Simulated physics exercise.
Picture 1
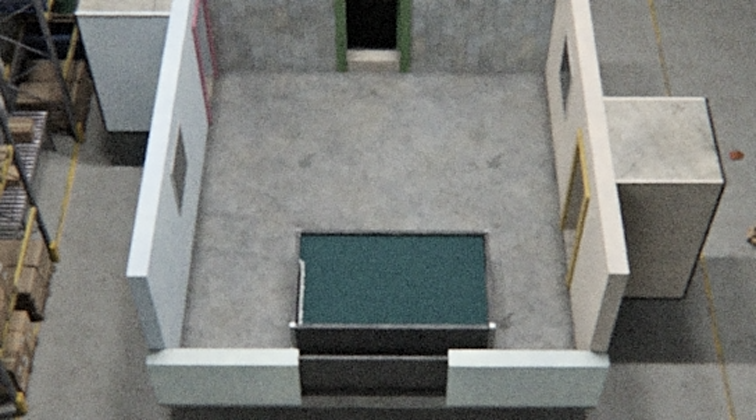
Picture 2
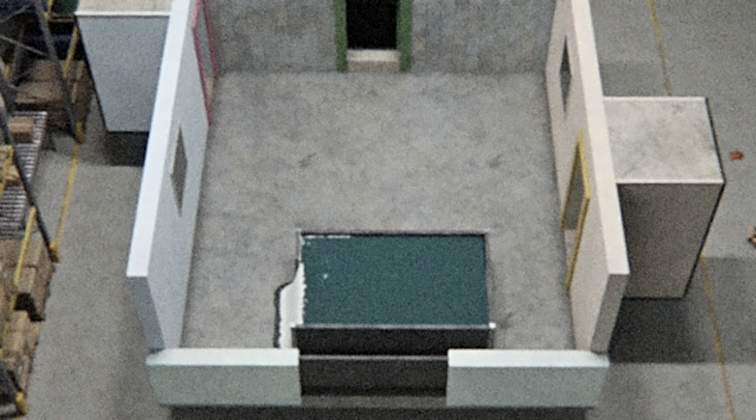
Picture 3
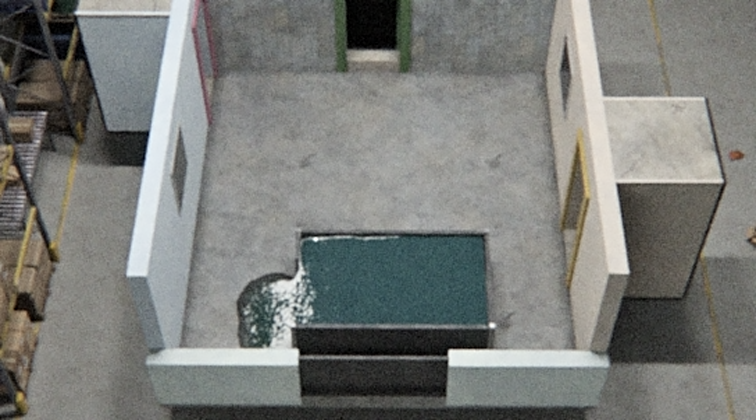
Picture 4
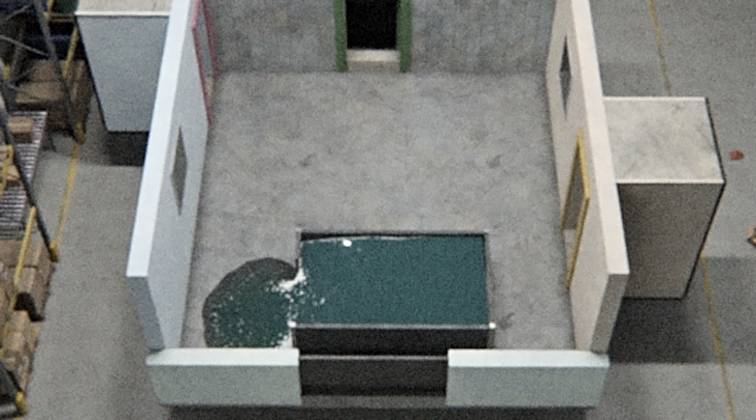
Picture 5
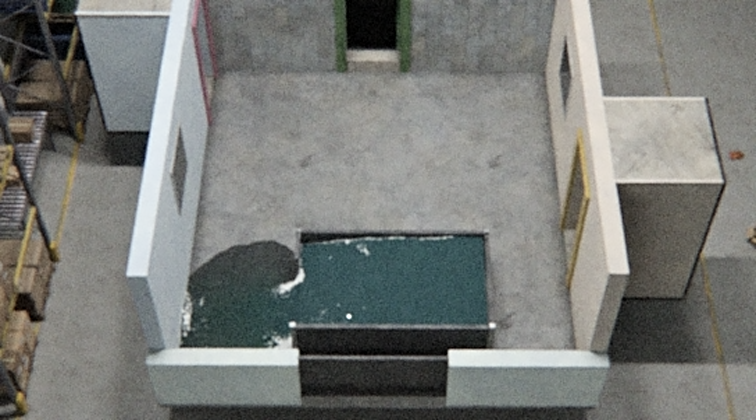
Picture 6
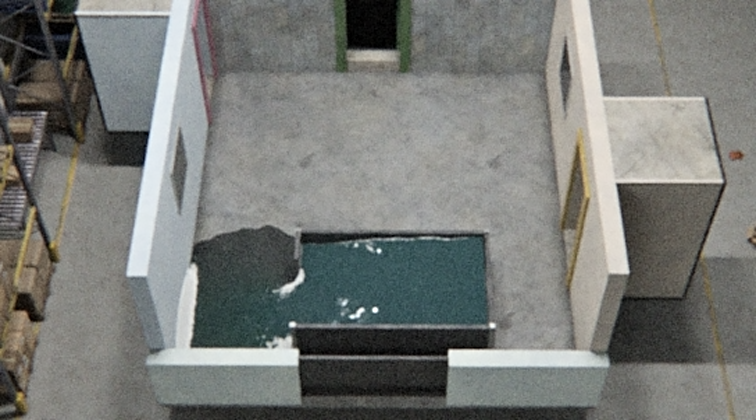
A dark tank leaks water from its left side, and the water spreads to the left wall.
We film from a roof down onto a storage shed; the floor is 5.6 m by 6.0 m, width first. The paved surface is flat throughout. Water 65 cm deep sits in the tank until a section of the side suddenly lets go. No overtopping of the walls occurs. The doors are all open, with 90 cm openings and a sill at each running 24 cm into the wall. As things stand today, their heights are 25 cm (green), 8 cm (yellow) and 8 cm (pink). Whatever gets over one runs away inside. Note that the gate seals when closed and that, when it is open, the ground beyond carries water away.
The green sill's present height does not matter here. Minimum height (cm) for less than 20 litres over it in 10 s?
Around 9 cm.
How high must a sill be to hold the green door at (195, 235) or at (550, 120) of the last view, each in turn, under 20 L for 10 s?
Roughly 13.0 cm for the first and 11.5 cm for the second.
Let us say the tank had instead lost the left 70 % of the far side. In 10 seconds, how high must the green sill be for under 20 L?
With that break, close to 26 cm.
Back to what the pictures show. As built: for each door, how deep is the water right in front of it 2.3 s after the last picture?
Depths, in cm - green: 0, yellow: 0, pink: 5.
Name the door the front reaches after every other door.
Door: Yellow.
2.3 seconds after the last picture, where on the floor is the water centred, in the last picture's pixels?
The water is centred near (307, 284).
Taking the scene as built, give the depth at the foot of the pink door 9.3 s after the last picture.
It comes to about 9.5 centimetres deep.
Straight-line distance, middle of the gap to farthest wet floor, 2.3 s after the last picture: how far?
The front is some 5.2 m out.
Then, 0.7 s after the last picture water covers 15 % of the floor, deepest (51 cm) near (177, 380); it has not reached the green door.
Then, 2.3 s after the last picture water covers 45 % of the floor, deepest (36 cm) near (177, 380); it has not reached the green door.
Then, 9.3 s after the last picture water covers 100 % of the floor, deepest (13 cm) near (571, 306); 7 cm at the green door, 0 litres in over its 25 cm sill.
At the green door as built, the water peaked near 15 cm, 3.1 s after the last picture.
With a sill of 7 cm, 42 litres would have come in within the 10 s; with 11 cm, 10 litres. So under 20 litres takes about 9 cm.
